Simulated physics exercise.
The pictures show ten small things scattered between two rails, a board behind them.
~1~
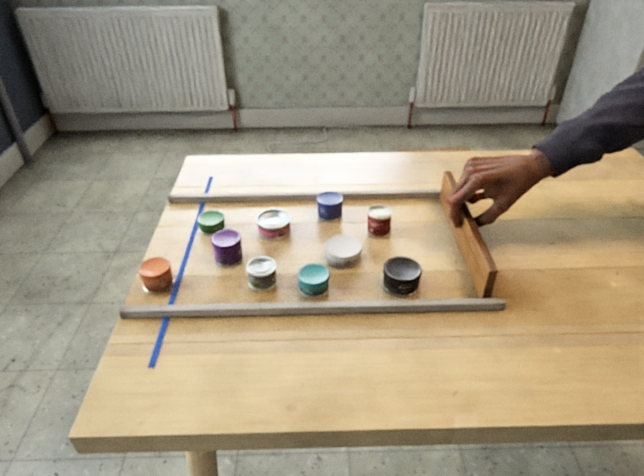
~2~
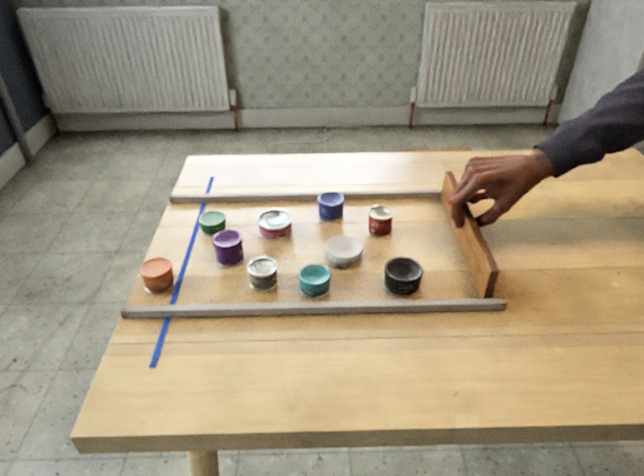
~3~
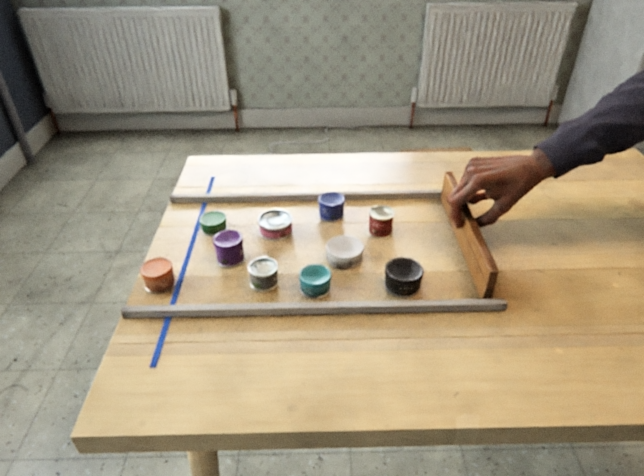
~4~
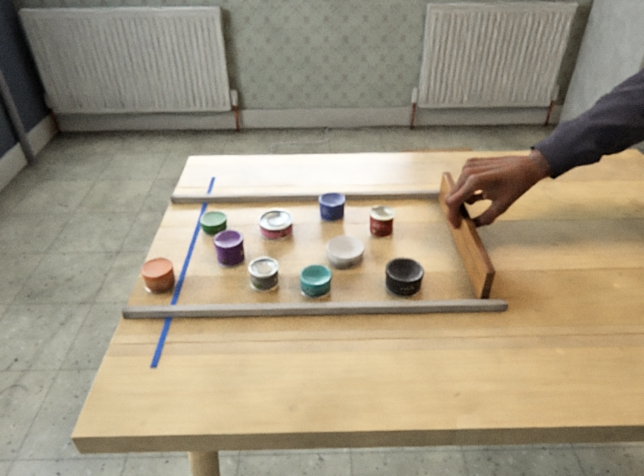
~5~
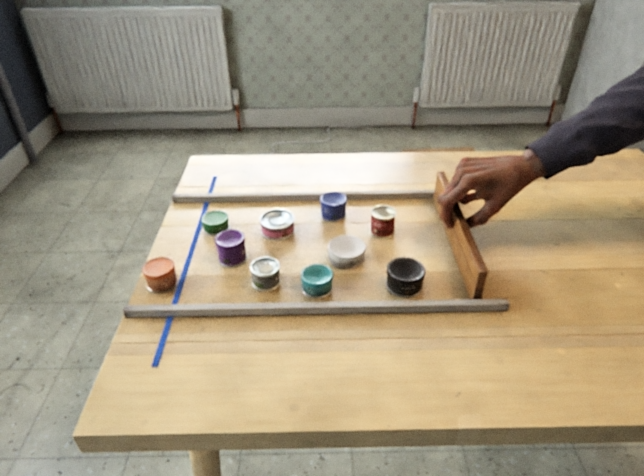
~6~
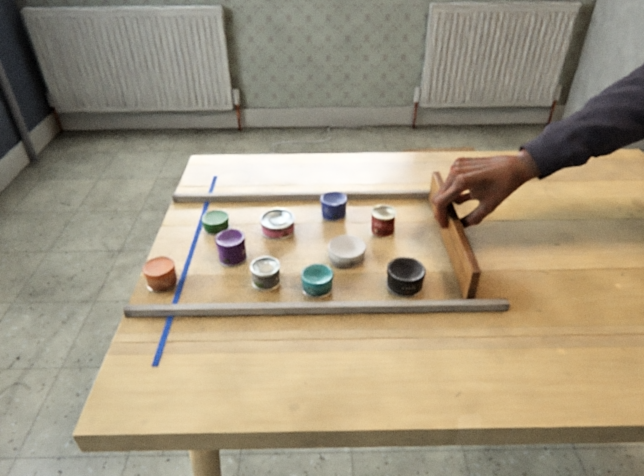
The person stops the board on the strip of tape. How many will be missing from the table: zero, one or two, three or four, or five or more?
The number that fall off is three or four.
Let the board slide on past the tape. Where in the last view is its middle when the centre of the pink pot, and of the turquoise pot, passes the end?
Its middle is around (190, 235) and around (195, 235).
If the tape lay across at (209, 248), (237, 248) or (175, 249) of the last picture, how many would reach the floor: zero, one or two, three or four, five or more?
In that order: One to two; none at all; more than four.
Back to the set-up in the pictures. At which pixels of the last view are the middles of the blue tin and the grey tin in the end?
The blue tin at (188, 209), the grey tin at (143, 266).
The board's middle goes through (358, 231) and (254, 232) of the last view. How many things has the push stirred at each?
First 4, then 9.
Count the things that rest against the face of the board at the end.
In contact: 4.
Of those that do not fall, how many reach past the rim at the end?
The number is 2.
A little later, none off yet; orange tin at rest near (161, 275); green tin at rest near (216, 223); purple tin at rest near (232, 248).
Next, none off yet; orange tin at rest near (159, 274); green tin shifted well along near (175, 219); purple tin shifted well along near (183, 247).
When it is over, the number that fall off is three or four; down, turquoise pot, purple tin, green tin and orange tin.
